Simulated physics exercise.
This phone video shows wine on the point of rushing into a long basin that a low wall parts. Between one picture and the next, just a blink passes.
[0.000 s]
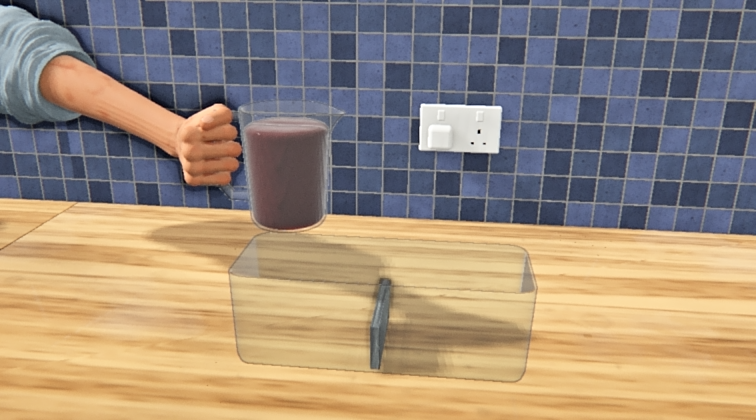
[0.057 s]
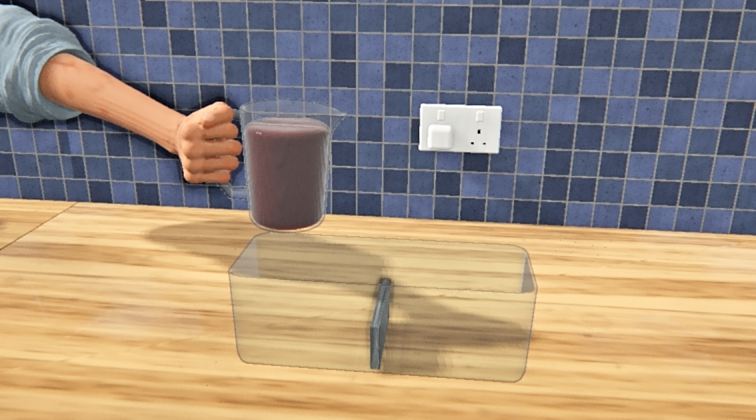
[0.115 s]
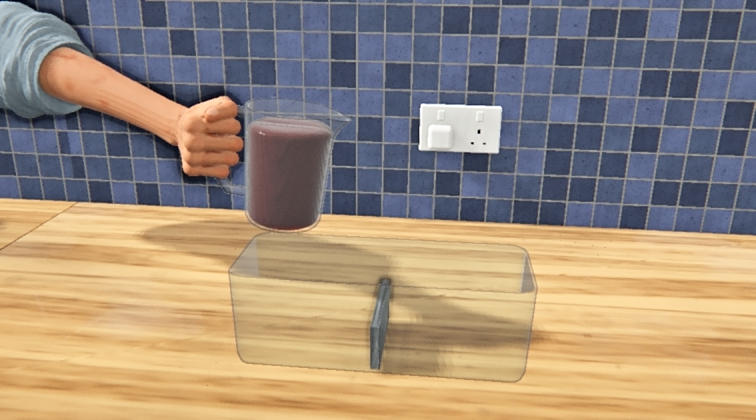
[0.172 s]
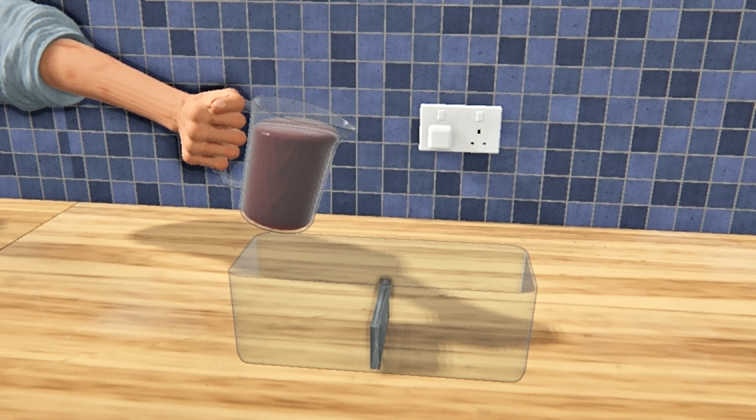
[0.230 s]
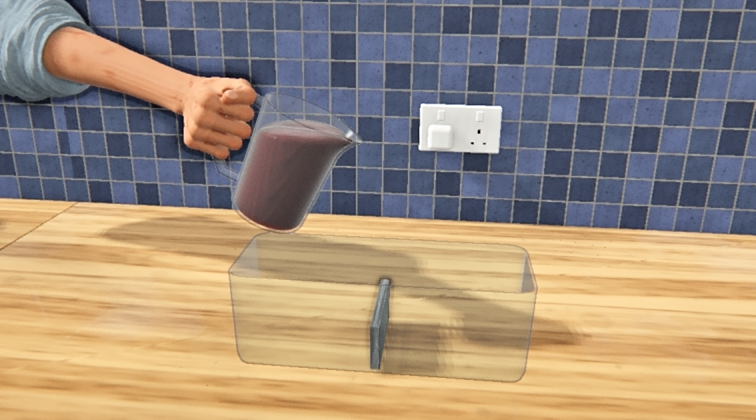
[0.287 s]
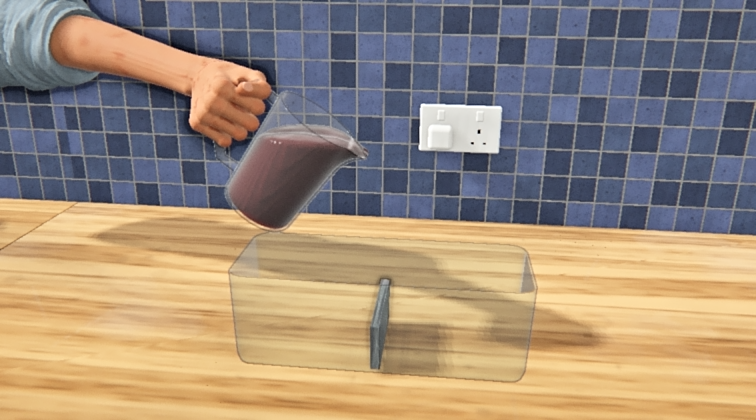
A hand tilts a clear jug of dark red liquid rightward above an empty clear basin.
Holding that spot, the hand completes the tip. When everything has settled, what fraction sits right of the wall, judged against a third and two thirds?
The share right of the wall is going to reach a third without passing two thirds.
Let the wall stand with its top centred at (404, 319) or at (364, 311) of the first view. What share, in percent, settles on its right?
The first position gives around 25 percent, the second around 80 percent.
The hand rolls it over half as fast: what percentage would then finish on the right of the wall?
About 75 in a hundred.
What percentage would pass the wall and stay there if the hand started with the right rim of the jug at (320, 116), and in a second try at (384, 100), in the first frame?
Roughly 20 % and 95 %.
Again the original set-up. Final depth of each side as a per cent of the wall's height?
About 30 per cent on the left and 30 per cent on the right.
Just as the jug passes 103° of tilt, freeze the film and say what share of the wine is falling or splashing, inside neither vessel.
Roughly 20 percent.
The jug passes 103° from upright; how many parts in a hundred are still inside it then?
Remaining fraction: Approx. 55 %.
A moment on, the jug is tipped right over and 53 per cent is still to pour, 2 is left of the wall and 26 right of it.
Next, the jug is tipped right over and 6 per cent is still to pour, 40 is left of the wall and 50 right of it.
Then the jug is tipped right over and 0 per cent is still to pour, 48 is left of the wall and 51 right of it.
Later the jug is tipped right over and 0 per cent is still to pour, 48 is left of the wall and 51 right of it.
At rest 48 per cent lies left of the wall, 51 right of it and 2 outside.
